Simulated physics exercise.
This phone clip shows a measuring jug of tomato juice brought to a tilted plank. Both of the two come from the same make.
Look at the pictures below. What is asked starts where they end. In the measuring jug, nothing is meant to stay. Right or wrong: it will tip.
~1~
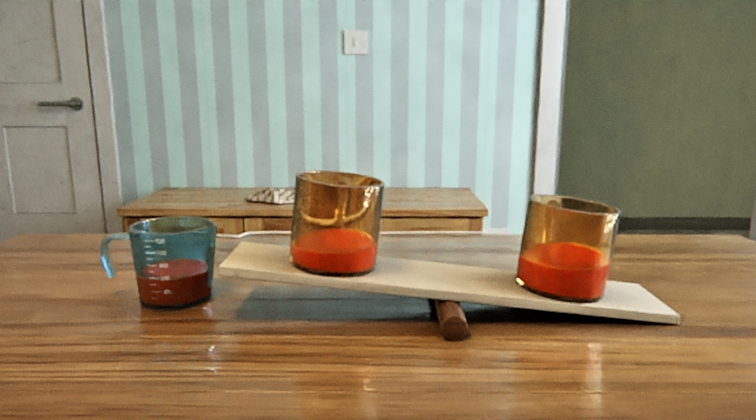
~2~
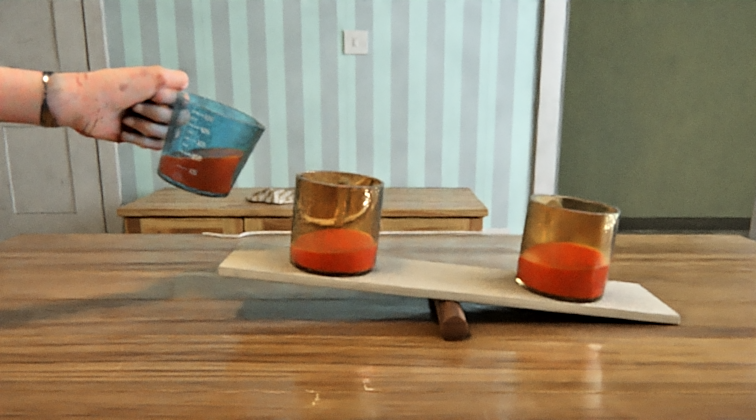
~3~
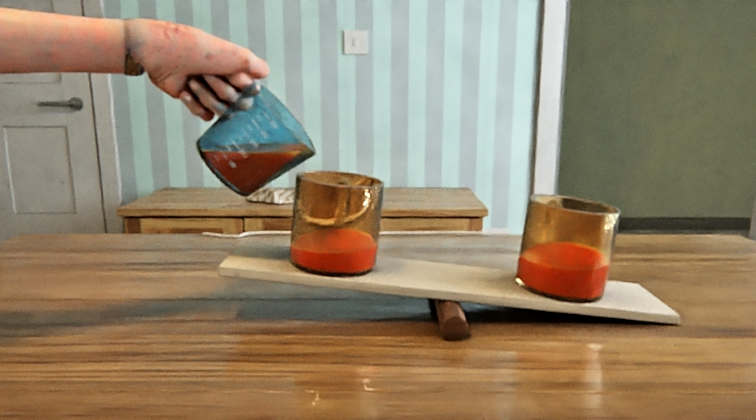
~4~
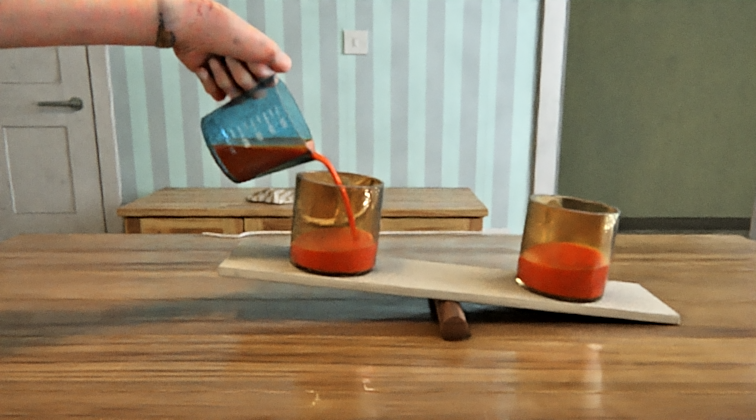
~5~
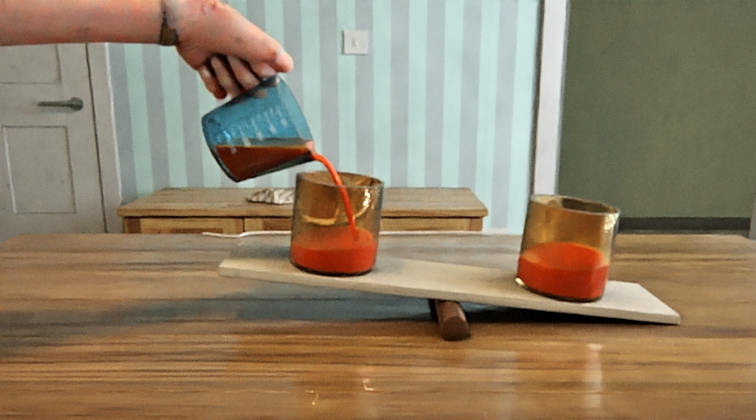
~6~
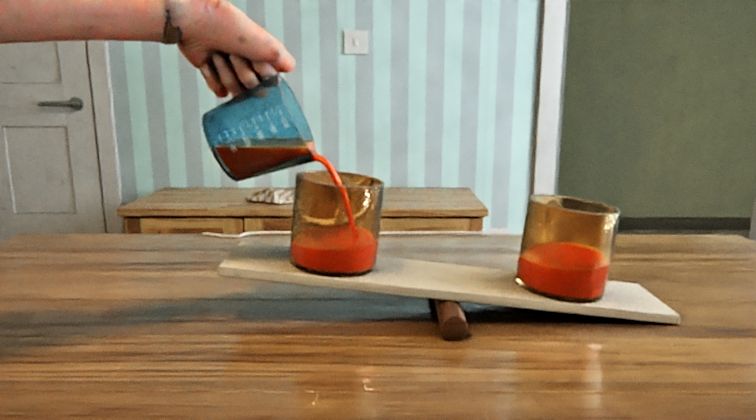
Right.
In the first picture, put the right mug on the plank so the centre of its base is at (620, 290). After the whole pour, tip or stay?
Observed after: Unchanged.
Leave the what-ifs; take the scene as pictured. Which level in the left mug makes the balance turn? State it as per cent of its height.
About 30 per cent.
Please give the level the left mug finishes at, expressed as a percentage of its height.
It comes up to some 45 per cent.
Next, the left mug is about a third full; the plank has swung over, and that end is down.
Finally, the left mug is about half full; the plank has swung over, and that end is down.
